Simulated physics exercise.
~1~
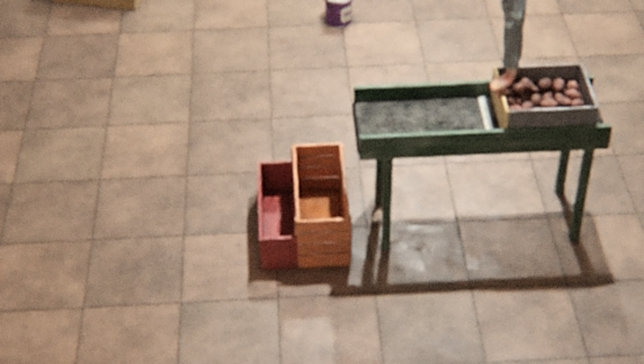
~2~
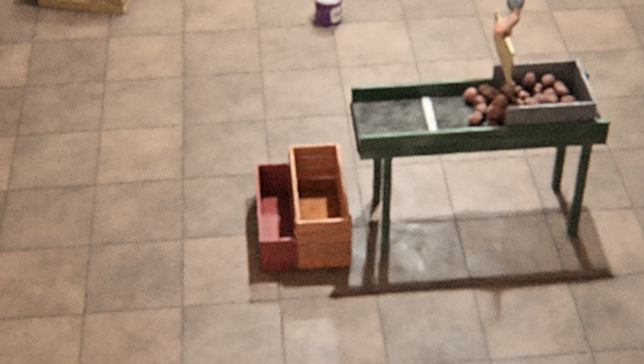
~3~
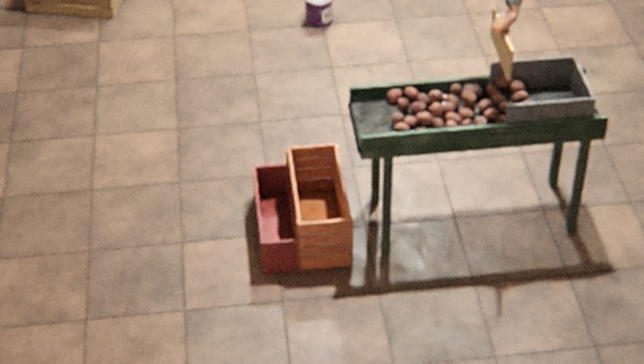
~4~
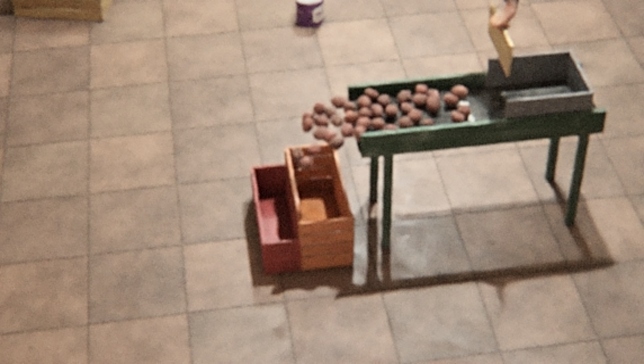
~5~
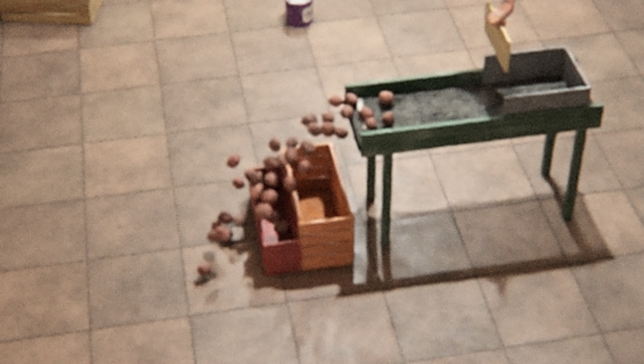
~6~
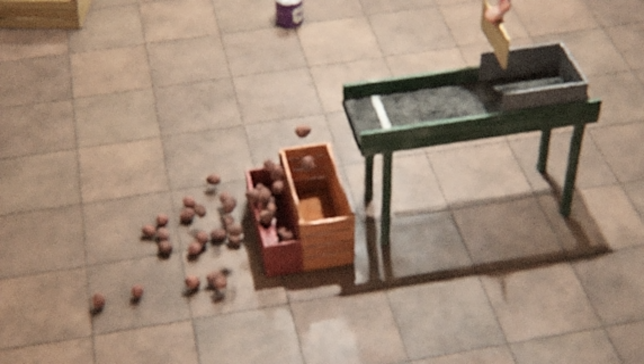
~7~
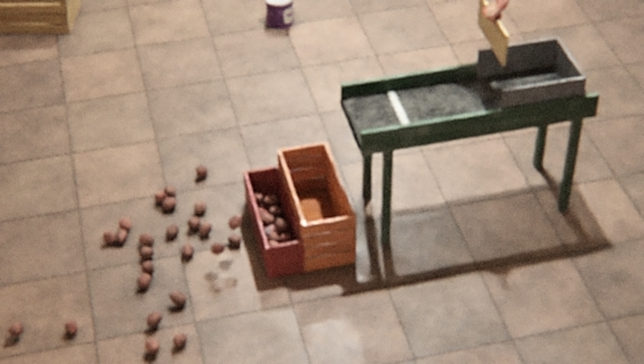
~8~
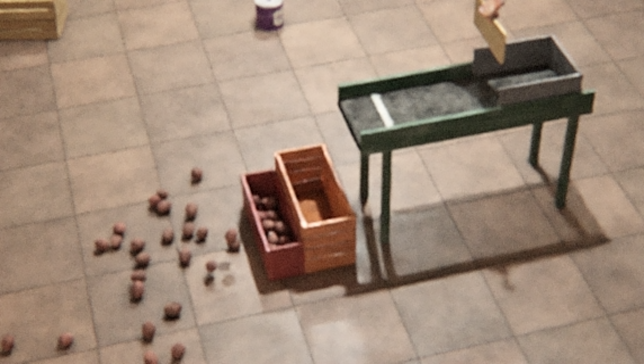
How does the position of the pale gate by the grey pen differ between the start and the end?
At the start the gate is down on the belt at the left side of the grey pen, closing it off. By the end it is held up above the belt, leaving the way out of the pen open.
At first, a hand holds a pale gate at the open side of a grey pen full of red potatoes, on a green-framed belt above a tiled floor. The gate lifts, and the potatoes spread out to the left along the dark belt. They ride to its left end and spill over in a stream, passing above the orange box. Some drop into the red box beyond it, while many others fly past and hit the floor. These scatter and roll farther left. At the end, the belt and the orange box are empty, some potatoes sit in the red box, and most lie on the tiles.
